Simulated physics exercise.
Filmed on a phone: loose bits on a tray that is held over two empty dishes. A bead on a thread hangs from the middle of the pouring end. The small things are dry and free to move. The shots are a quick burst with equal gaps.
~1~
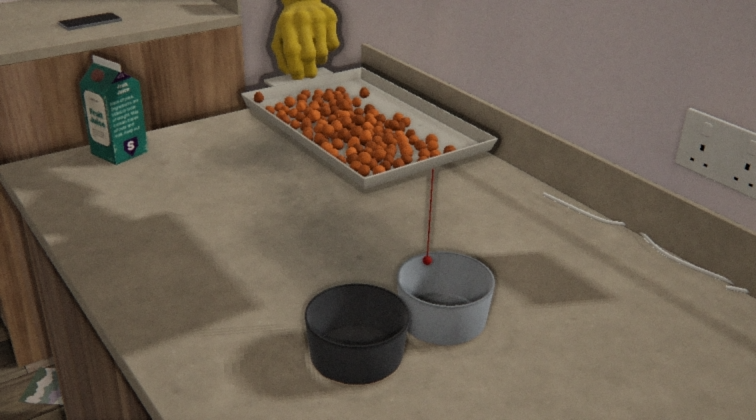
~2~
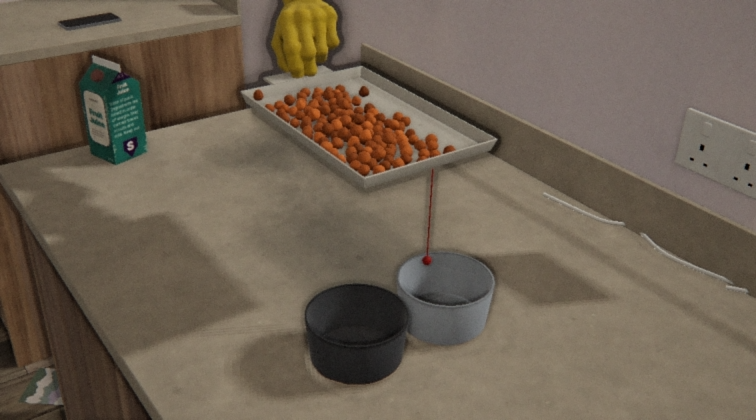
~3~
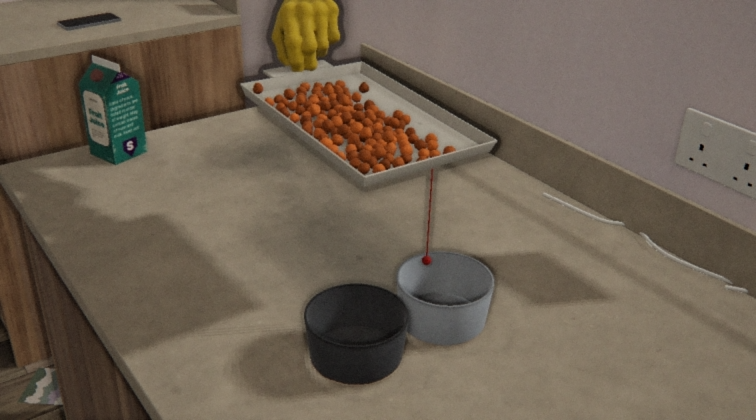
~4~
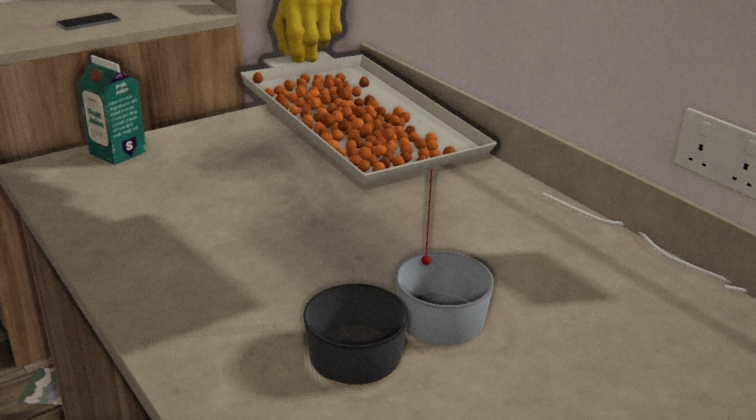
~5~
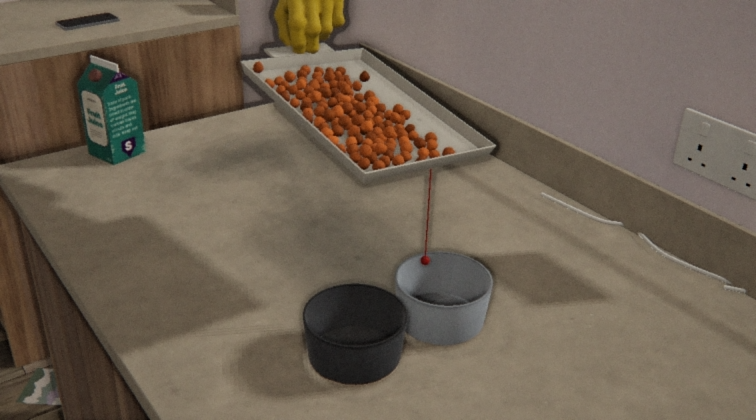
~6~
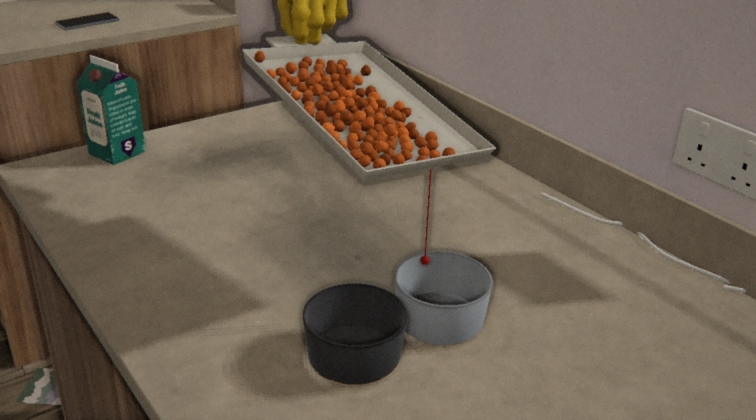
A yellow-gloved hand held a pale tray of small orange-brown balls above two empty round dishes, one black and one grey, then slowly raised the far end slightly while the dishes stayed still.
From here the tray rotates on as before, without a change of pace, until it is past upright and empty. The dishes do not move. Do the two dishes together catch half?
Caught overall: Under half.
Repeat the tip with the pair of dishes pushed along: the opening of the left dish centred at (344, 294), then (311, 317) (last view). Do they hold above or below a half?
First the smaller part, then the smaller part.
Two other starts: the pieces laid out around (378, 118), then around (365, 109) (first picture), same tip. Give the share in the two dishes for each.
Roughly 30 per cent, and 20 per cent.
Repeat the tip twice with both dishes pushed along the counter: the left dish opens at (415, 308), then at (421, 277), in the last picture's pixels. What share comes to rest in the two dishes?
Near 70 % and 80 %.
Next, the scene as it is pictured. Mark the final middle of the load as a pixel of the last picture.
Around (495, 295).
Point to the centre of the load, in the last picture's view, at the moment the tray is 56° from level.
Roughly at (435, 112).
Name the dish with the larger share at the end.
The winner is the right-hand dish.
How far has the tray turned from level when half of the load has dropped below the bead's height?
Near 100 degrees.
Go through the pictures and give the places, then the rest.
The first frame shows corners of the pouring end at (366, 176) and (491, 138), level; middle of the load at (352, 128), coated peanuts; left dish at (386, 359); right dish at (476, 319); bead on its thread at (427, 260).
The second frame shows corners of the pouring end at (366, 175) and (491, 138), level; middle of the load at (352, 127).
The third frame shows corners of the pouring end at (366, 174) and (491, 140), tipped barely, lowest at the right corner; middle of the load at (352, 124).
The fourth frame shows corners of the pouring end at (366, 172) and (491, 142), tipped a little, lowest at the right corner; middle of the load at (352, 119).
The fifth frame shows corners of the pouring end at (366, 170) and (490, 144), tipped a little, lowest at the right corner; middle of the load at (352, 114).
The sixth frame shows corners of the pouring end at (367, 168) and (490, 146), tipped a little, lowest at the right corner; middle of the load at (353, 109); left dish at (384, 359); right dish at (473, 319).
Soon, tray tipped steeply; nearly all on the tray; a stray few in the right dish; a stray few outside both; a stray few in the air.
A while on, tray tipped right over; about half on the tray; a small part in the right dish; a small part outside both; about a quarter in the air.
Towards the end, tray tipped past a quarter turn; about a quarter in the right dish; about two thirds outside both.
Finally, tray tipped past a quarter turn; none in the left dish; about a quarter in the right dish; about two thirds outside both.
